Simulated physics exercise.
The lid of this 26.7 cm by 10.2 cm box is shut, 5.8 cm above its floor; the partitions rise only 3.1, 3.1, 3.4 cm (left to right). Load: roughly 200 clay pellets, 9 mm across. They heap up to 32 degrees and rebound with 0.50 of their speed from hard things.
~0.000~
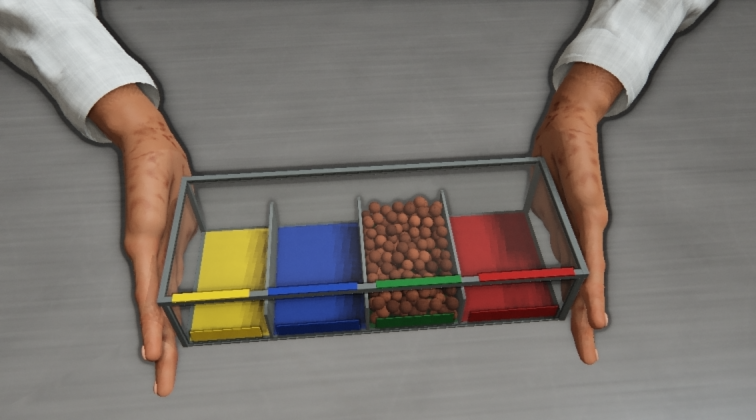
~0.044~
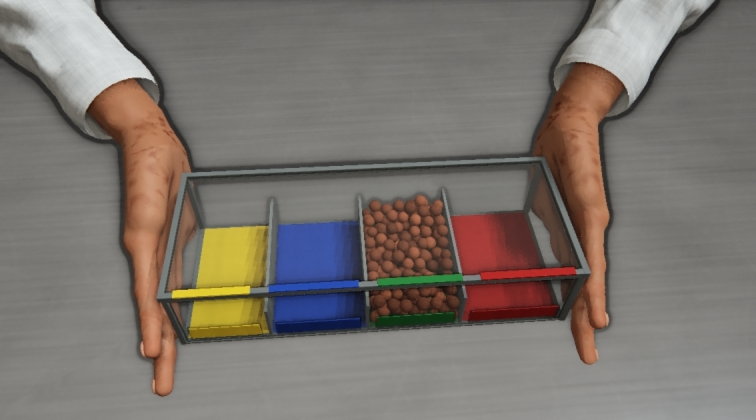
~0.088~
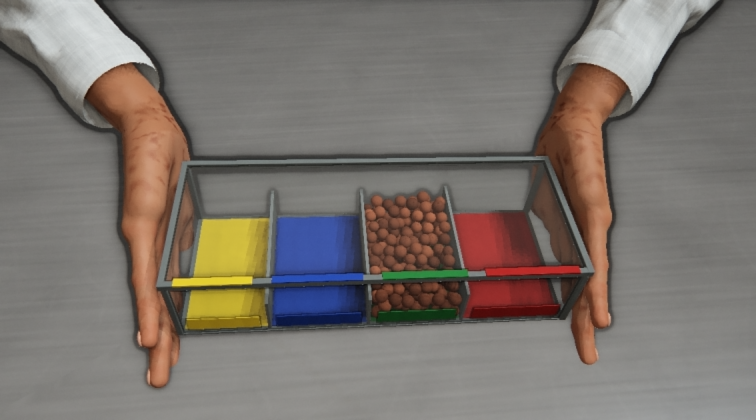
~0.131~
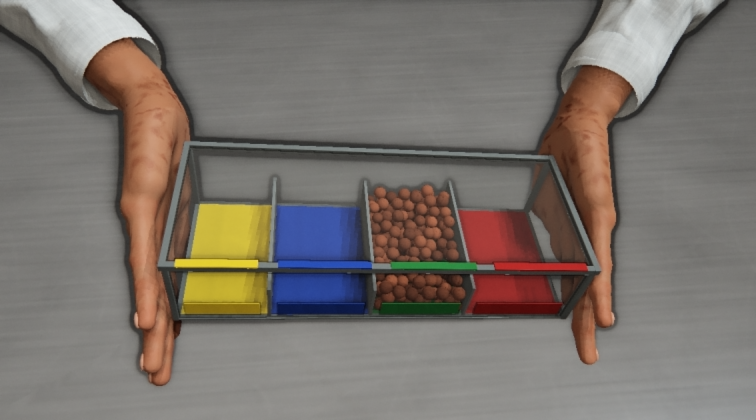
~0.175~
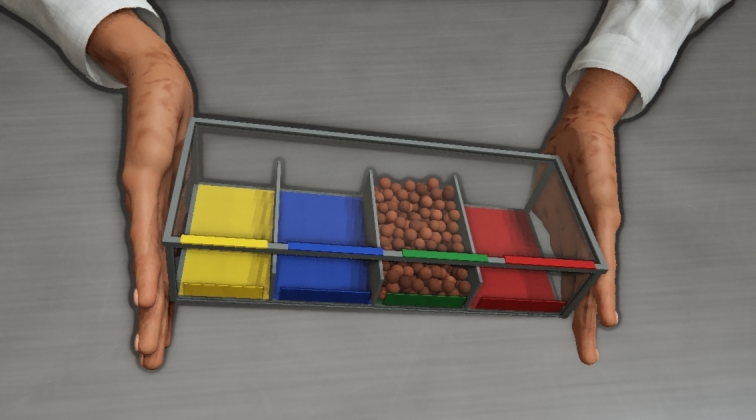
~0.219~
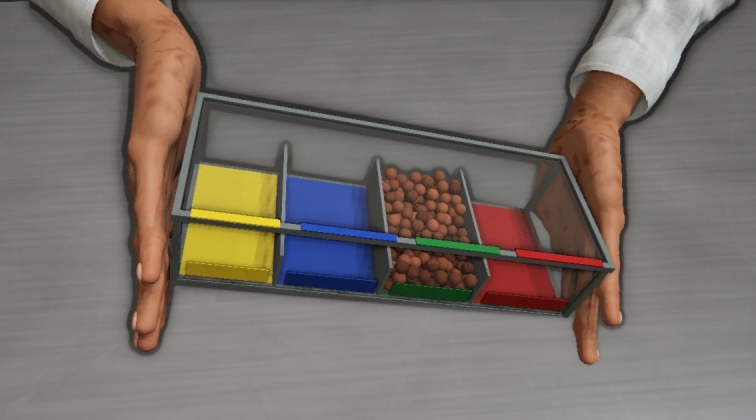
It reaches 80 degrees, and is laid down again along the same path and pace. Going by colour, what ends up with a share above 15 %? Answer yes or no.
Red: Yes, blue: No, green: Yes, yellow: No.
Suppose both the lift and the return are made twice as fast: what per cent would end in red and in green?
In that case red 55, green 45.
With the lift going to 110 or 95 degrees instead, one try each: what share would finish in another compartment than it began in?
About 90 and 65 per cent.
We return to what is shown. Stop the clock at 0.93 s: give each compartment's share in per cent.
Red 10, blue 0, green 90, yellow 0.
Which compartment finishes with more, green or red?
The green one has more.
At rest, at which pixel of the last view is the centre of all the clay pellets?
Around (441, 251).
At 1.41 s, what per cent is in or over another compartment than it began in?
Some 35 per cent.
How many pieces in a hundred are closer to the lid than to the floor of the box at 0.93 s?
Some 30 per cent.
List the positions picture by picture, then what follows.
Box tilt 0 degrees, front corners at (165, 299) and (580, 271); green 100 %, in the first picture.
Box tilt 1 degrees, front corners at (165, 295) and (582, 271), in the second picture.
Box tilt 3 degrees, front corners at (164, 284) and (586, 270), lowest corner right back, in the third picture.
Box tilt 7 degrees, front corners at (166, 264) and (592, 268), lowest corner right back, in the fourth picture.
Box tilt 12 degrees, front corners at (171, 239) and (599, 266), lowest corner right back, in the fifth picture.
Box tilt 16 degrees, front corners at (180, 213) and (606, 265), lowest corner right back; green 100 %. Its pace works out near 100 degrees a second, in the sixth picture.
Then, at 0.93 s, tilt 80 degrees; red 10 %, green 90 %.
After 1.41 s, tilt 34 degrees; red 35 %, green 65 %.
After 1.95 s, tilt 0 degrees; red 35 %, green 65 %.
By 2.9 s all is still; red 35 %, blue 0 %, green 65 %, yellow 0 %.
